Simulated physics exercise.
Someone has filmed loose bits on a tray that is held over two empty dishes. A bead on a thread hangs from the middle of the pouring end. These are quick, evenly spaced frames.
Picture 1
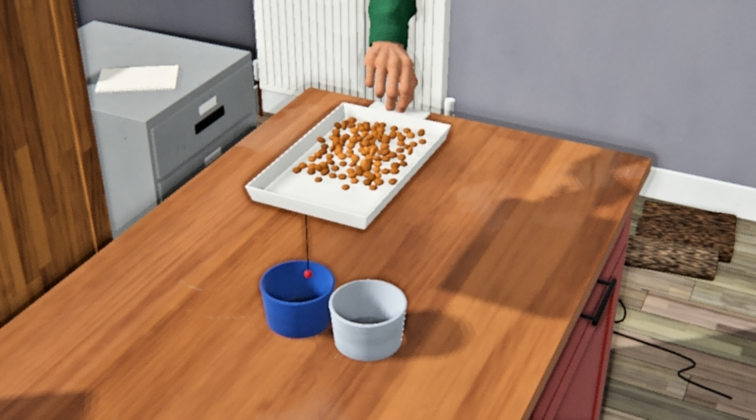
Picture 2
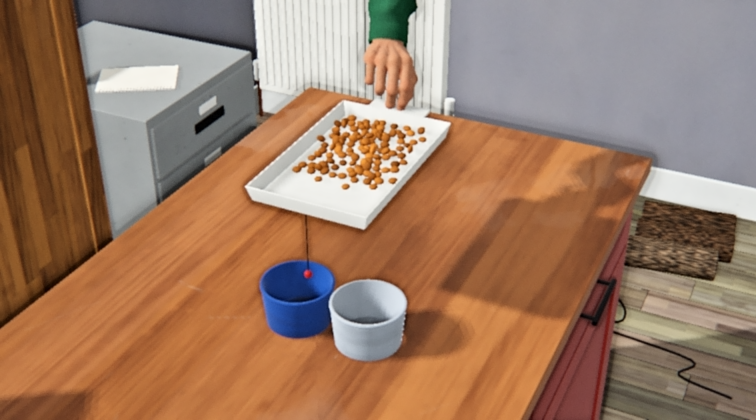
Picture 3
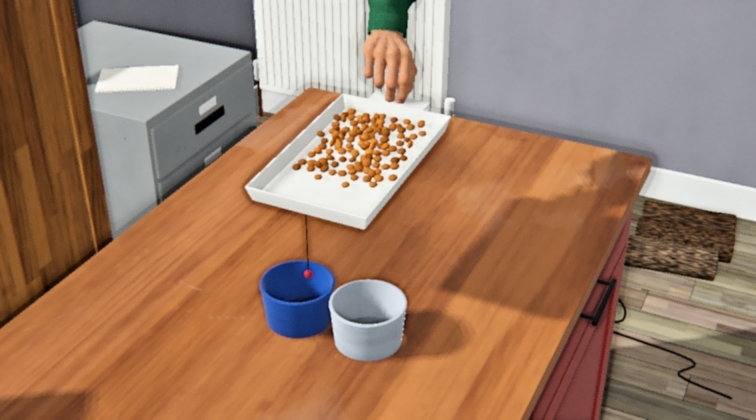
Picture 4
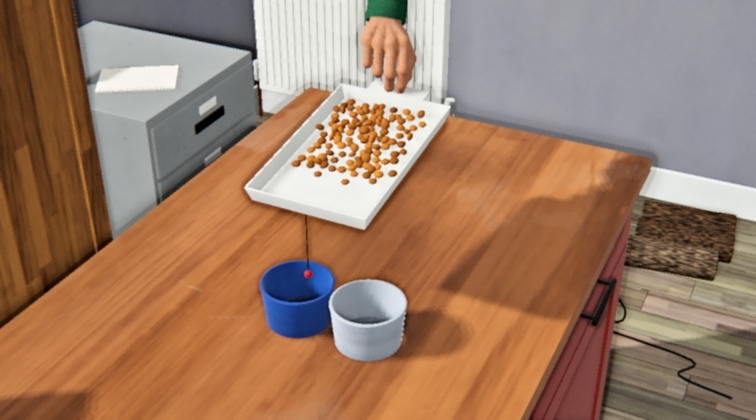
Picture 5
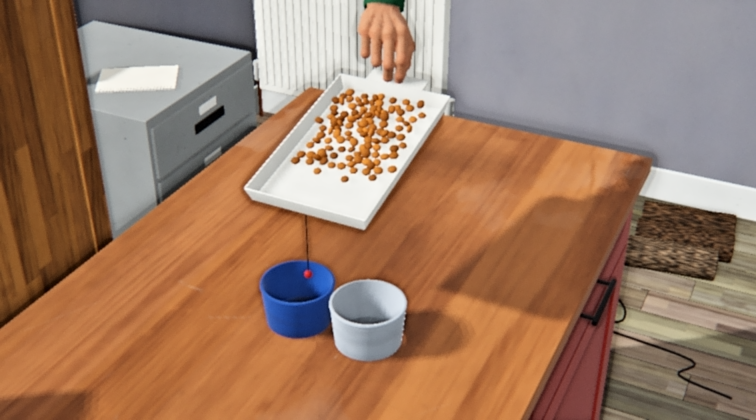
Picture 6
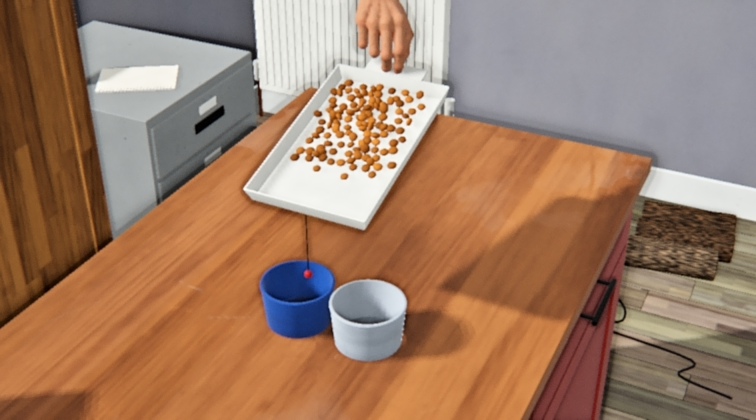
On a wooden counter, a hand gradually raising the far end of a white tray of brown bits above blue and grey dishes.
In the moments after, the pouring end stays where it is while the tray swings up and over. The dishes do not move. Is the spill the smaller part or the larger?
Together they catch only the smaller part.
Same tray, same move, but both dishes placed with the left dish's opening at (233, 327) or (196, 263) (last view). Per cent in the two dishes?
In turn 10 and 20 in a hundred.
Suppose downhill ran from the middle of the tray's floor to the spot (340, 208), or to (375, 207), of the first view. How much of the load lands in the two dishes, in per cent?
First some 50, then 100 per cent.
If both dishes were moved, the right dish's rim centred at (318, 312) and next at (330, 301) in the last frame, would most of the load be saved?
First most of it, then most of it.
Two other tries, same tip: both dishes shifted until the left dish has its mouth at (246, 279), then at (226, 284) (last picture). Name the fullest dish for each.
First the dish on the right, then the right one.
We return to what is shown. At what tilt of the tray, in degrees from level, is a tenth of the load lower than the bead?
At about 65°.
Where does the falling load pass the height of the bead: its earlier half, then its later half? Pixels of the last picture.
Around (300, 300) and then (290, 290).
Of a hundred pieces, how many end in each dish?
About: Left dish 10, right dish 10 per cent.
Soon after the last picture, tray tipped steeply; nearly all on the tray; a small part in the air.
A little later, tray tipped right over; about half on the tray; a small part in the left dish; about a third outside both; a small part in the air.
Later still, tray tipped past a quarter turn; a small part in the right dish; a small part in the left dish; most outside both.
At rest, tray tipped past a quarter turn; a small part in the right dish; a small part in the left dish; most outside both.
